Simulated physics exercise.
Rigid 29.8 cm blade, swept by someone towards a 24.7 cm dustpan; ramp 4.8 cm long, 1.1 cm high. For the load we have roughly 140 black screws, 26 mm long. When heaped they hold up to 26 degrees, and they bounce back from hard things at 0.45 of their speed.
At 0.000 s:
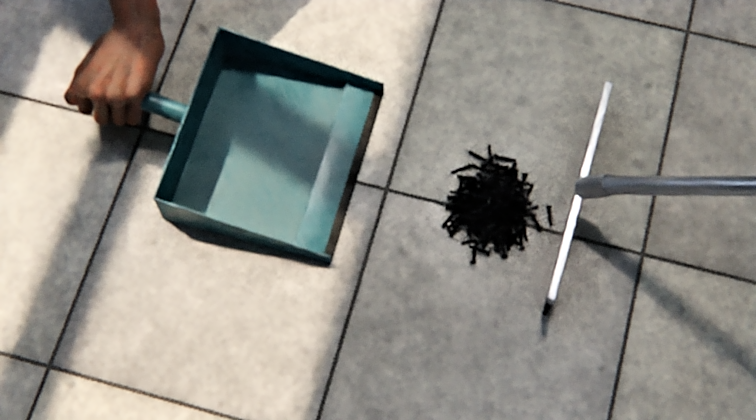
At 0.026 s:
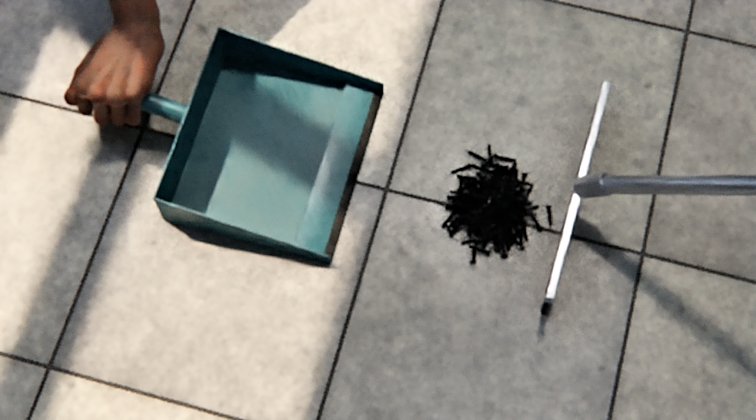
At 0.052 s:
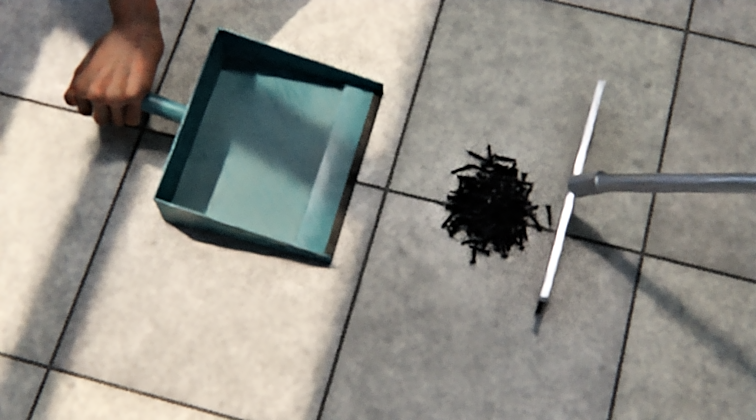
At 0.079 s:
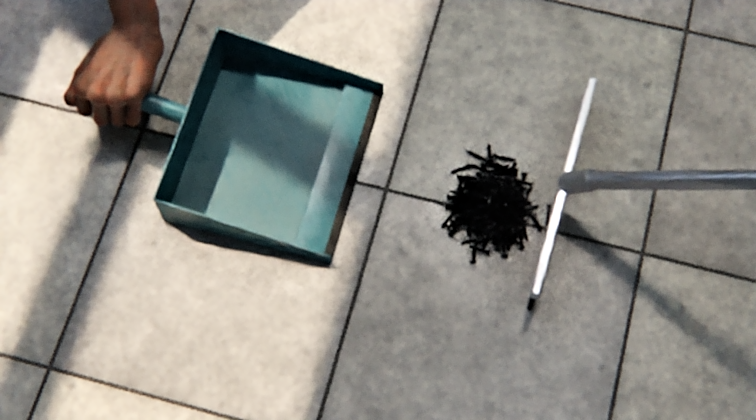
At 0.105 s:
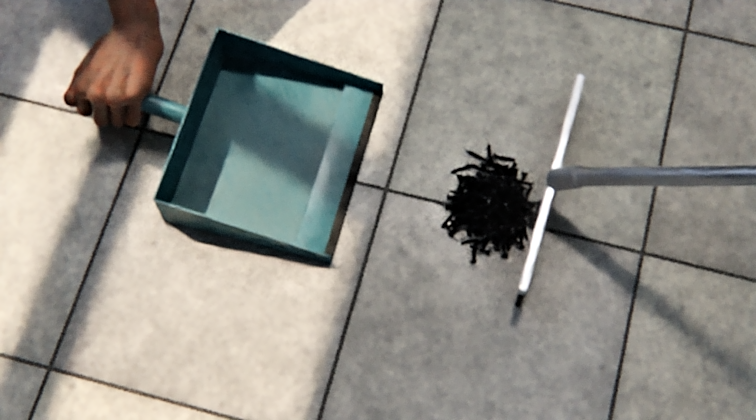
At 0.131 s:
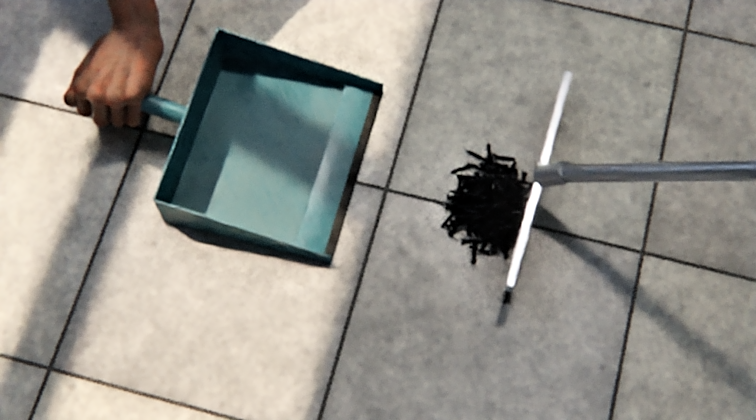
On a tiled floor, a white blade slides left and presses into a black screw pile.
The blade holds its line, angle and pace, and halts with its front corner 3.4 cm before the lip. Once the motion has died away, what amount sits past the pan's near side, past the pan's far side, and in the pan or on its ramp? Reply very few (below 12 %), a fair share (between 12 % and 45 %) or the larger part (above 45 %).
Near side - very few; far side - very few; pan - a fair share.
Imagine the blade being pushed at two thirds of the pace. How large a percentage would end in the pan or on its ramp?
Then near 25 in a hundred.
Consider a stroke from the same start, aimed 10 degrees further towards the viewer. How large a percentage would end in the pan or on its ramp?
Around 35 %.
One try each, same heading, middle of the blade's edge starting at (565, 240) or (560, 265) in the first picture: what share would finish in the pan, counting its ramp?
The two tries give about 30 % and about 30 %.
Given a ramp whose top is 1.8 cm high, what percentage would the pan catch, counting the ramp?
Estimated share: Around 30 in a hundred.
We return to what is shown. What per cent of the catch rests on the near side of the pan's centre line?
50 per cent.
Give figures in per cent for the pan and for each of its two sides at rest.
Tally in %: Near side 0; far side 0; pan 35.
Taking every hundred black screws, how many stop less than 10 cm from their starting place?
The figure is some 0 percent.
After 0.29 s, middle of the blade 12 cm from the lip; 0 % over the lip, far side 0 %, near side 0 %.
After 0.39 s, middle of the blade 6 cm from the lip; 0 % over the lip, far side 0 %, near side 0 %.
After 0.63 s, middle of the blade 4 cm from the lip; 35 % over the lip, far side 0 %, near side 0 %.
At rest (1.2 s), near side 0 %, far side 0 %, pan 35 %, in front of the lip or behind the blade 65 %.
